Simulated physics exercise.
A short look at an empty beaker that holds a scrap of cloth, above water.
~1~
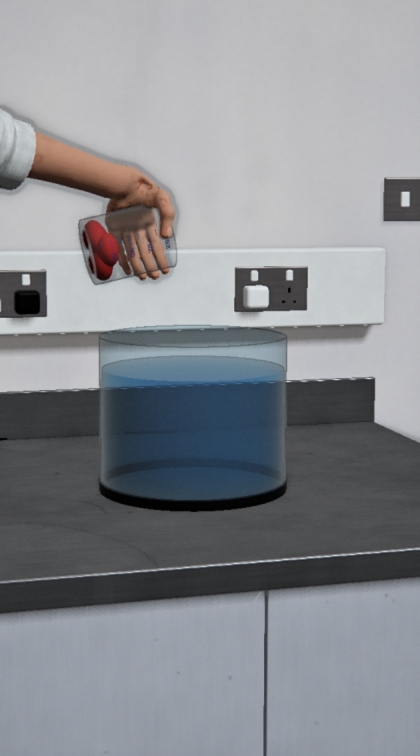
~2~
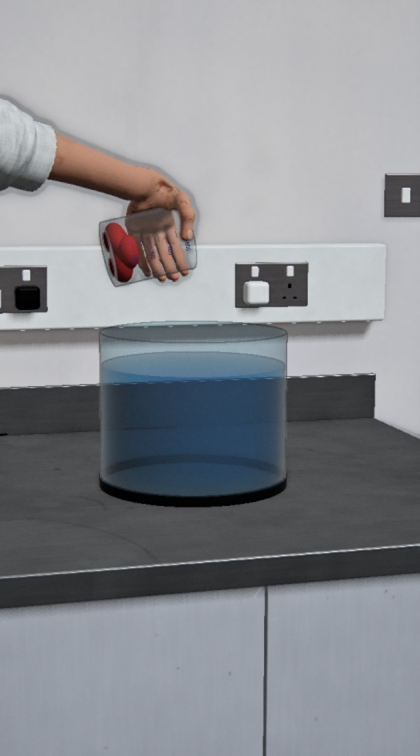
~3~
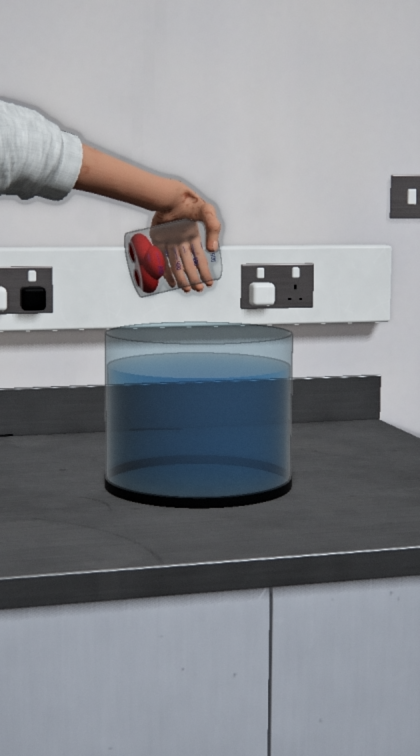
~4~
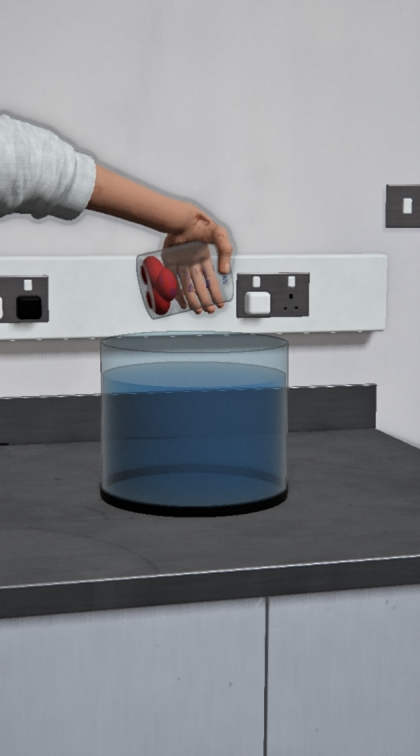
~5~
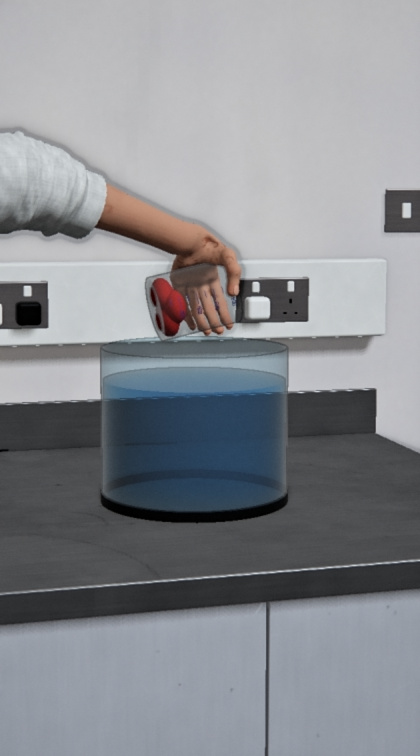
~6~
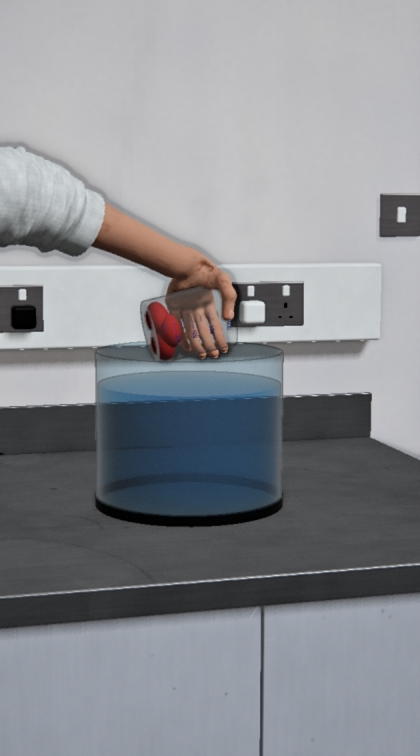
A hand reaching from the left, its sleeve light grey, grips a clear beaker on its side with a red scrap of cloth inside, seen from the front in a room with a pale wall. Below it, a clear round tub of blue water stands on a dark worktop, with sockets behind. The hand moves the beaker right and lowers it to the tub's rim, above the water, while the view shifts slightly.
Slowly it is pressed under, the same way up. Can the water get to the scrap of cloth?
The scrap of cloth gets soaked.
Soon after, the beaker enters the water.
Later, water pours in as the air escapes.
In the end, the beaker is under, flooded, and the scrap of cloth is wet.
